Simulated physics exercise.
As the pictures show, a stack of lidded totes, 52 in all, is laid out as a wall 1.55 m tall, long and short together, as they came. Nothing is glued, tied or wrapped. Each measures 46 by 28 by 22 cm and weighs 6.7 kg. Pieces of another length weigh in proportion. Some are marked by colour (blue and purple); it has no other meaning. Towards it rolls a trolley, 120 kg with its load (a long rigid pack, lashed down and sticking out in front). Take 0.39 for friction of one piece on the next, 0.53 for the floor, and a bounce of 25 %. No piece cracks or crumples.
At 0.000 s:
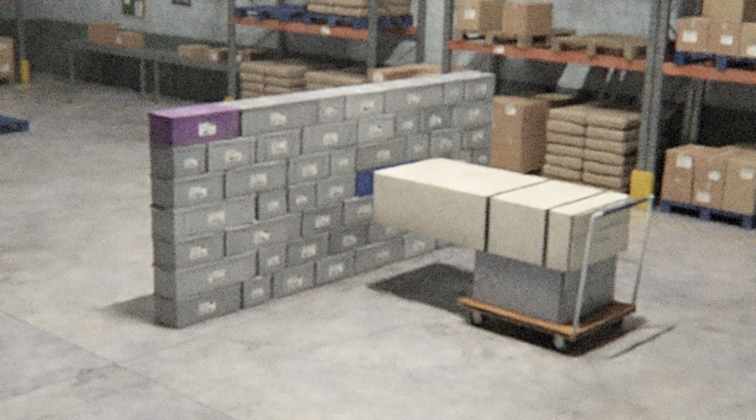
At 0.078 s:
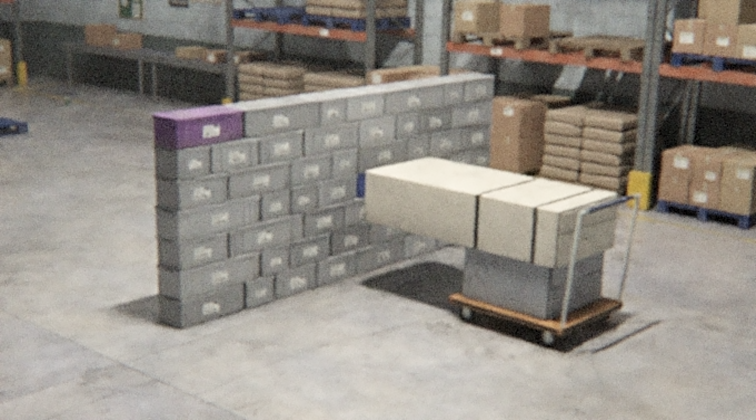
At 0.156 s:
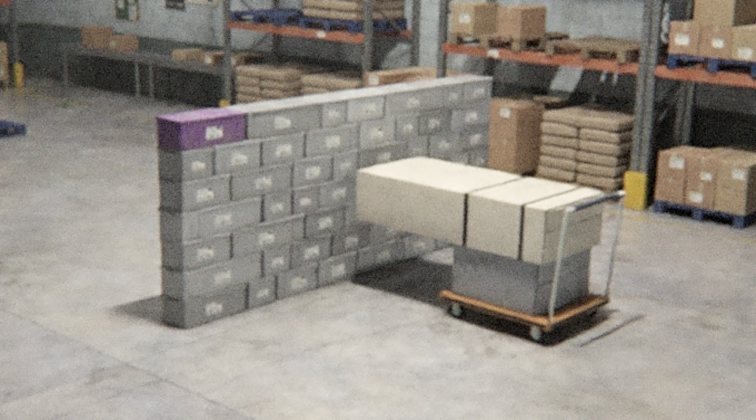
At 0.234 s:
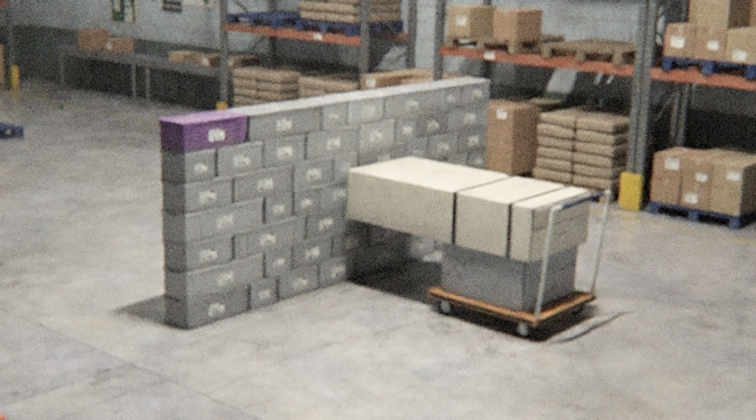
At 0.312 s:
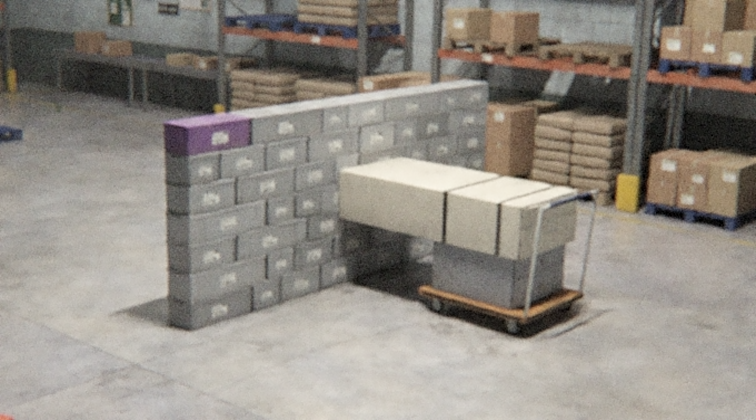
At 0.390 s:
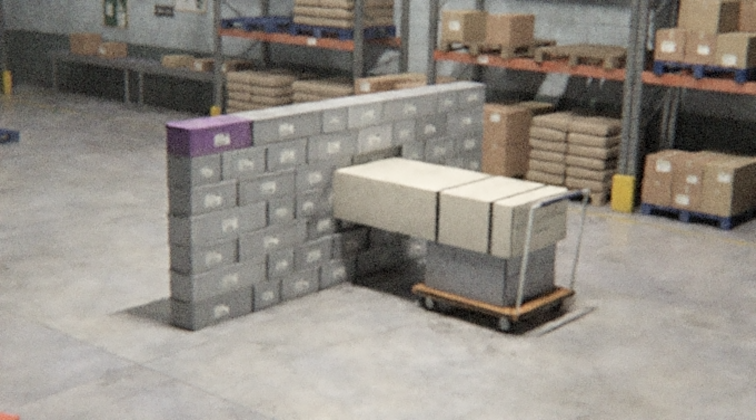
A trolley carrying a long pale pack that stuck out in front rolled slowly left towards a wall of stacked grey totes, and the pack's front end pushed a little way into it.
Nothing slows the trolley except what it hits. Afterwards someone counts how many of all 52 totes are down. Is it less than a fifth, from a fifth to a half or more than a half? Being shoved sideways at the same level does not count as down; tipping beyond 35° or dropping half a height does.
The part is less than a fifth.
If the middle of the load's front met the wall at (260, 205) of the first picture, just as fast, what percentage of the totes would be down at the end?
In that case about 50 per cent.
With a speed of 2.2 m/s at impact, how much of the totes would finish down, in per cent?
In that case about 50 per cent.
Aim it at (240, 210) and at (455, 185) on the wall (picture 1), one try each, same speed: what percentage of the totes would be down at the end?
About 30 then 0 per cent.
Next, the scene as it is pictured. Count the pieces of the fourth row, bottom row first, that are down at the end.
0 from that row.
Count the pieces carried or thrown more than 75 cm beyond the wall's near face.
Roughly 0 of them.
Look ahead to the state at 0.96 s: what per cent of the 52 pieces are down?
By then 0 per cent.
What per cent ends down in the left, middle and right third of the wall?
Left 0, middle 0, right 0 per cent.
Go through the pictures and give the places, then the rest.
In the first frame (we follow the side turned to the camera; the camera moves round a little), load (379, 189) 42 cm short of the wall; purple tote (207, 128); no piece has moved.
Load (371, 187) 31 cm short of the wall; purple tote (211, 130), in the second frame.
Load (362, 186) 21 cm short of the wall; purple tote (214, 132), in the third frame.
Load (353, 186) 10 cm short of the wall; purple tote (217, 134), in the fourth frame.
Load (345, 185) just touching, in the fifth frame.
Load (339, 185) 6 cm into the wall's line; purple tote (222, 139); 7 stirred so far, in the sixth frame.
Around 0.45 s, load 9 cm past the wall's line, still rolling; none of the 52 totes down, 15 disturbed; blue tote displaced 10 cm.
Around 0.54 s, load 12 cm past the wall's line, still rolling; none of the 52 totes down, 20 disturbed; blue tote displaced 13 cm.
Around 0.96 s, load 11 cm past the wall's line, still rolling; none of the 52 totes down, 18 disturbed; blue tote displaced 12 cm.
Finally (1.5 s), load 9 cm past the wall's line, stopped; none of the 52 totes down, 18 disturbed; blue tote displaced 12 cm; purple tote unmoved. That is 0 per cent. Seen by the last camera, middles, blue tote near (366, 181), purple tote near (209, 136).
